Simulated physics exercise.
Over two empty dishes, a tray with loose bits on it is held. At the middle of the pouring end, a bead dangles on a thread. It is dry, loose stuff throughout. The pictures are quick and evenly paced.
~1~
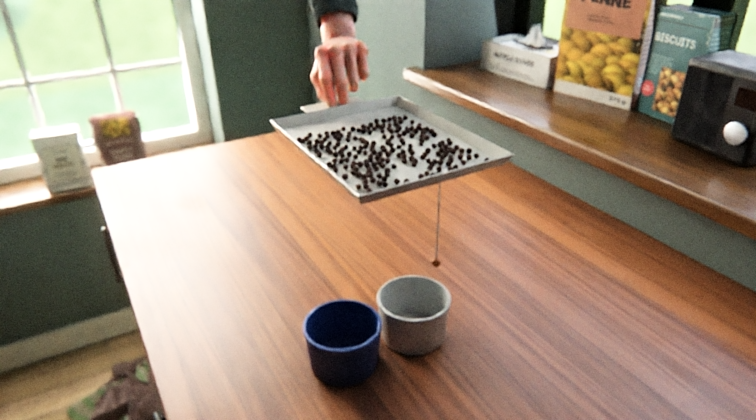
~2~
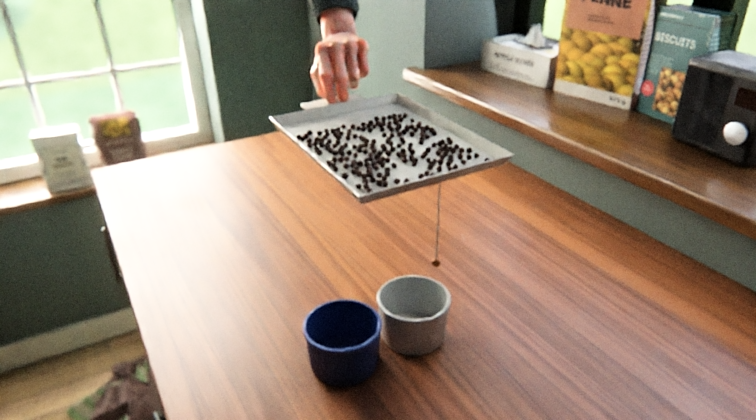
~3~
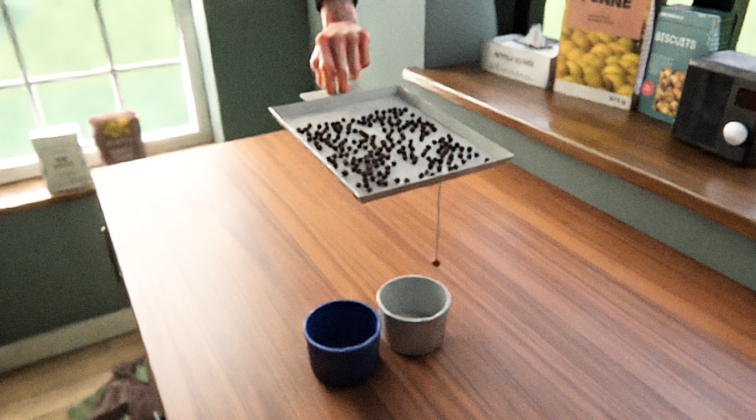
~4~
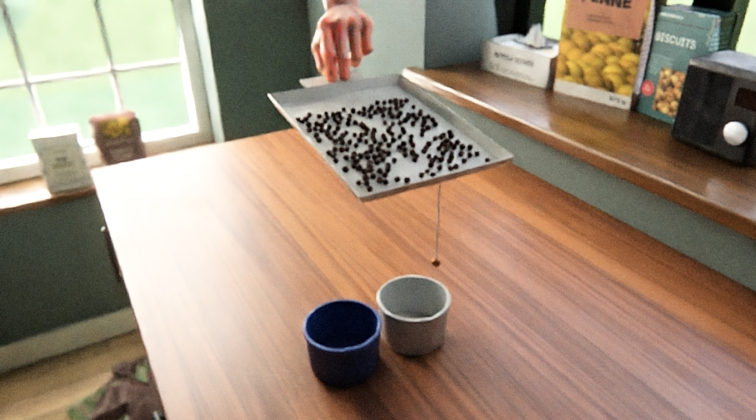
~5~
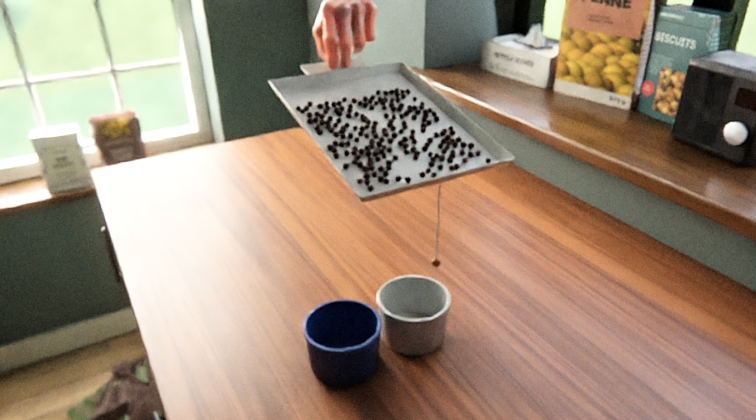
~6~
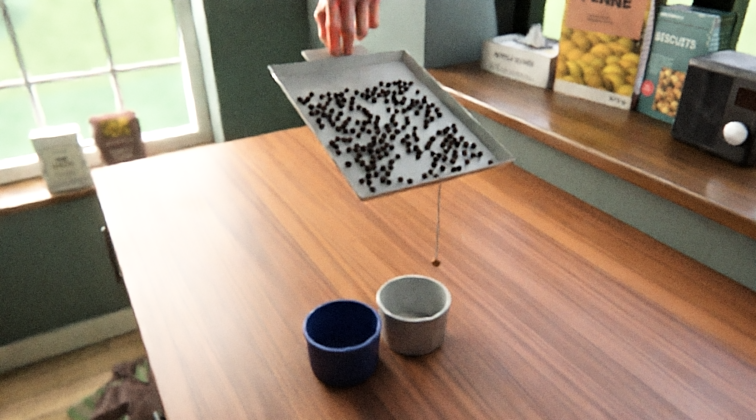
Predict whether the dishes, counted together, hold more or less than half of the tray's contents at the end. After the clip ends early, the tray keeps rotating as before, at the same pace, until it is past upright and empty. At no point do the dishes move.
Result: Mostly missed.
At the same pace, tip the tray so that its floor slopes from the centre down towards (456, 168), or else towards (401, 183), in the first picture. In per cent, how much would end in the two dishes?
I'd say some 0 in a hundred at first, then 80 in a hundred.
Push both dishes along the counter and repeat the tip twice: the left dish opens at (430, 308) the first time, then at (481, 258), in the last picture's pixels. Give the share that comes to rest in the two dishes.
First some 80, then 20 per cent.
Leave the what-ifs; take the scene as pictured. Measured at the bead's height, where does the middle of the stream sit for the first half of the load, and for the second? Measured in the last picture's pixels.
(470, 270) for the early half, (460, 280) for the late half.
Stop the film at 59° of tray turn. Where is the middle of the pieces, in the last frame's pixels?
In the last view the centre sits at roughly (448, 175).
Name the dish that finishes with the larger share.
In the end, the right-side dish gets more.
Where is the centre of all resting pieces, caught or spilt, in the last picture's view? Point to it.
Resting centre, last picture - approx. (466, 321).
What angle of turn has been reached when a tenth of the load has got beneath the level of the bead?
Around 60°, give or take.
Shortly afterwards, tray tipped steeply; the bulk on the tray; only a few in the right dish; a little outside both; a little in the air.
Next, tray tipped right over; only a few in the left dish; near a quarter in the right dish; near half outside both; near a quarter in the air.
Some moments later, tray tipped past a quarter turn; only a few in the left dish; near a quarter in the right dish; near two thirds outside both.
In the end, tray tipped past a quarter turn; only a few in the left dish; near a quarter in the right dish; near two thirds outside both.
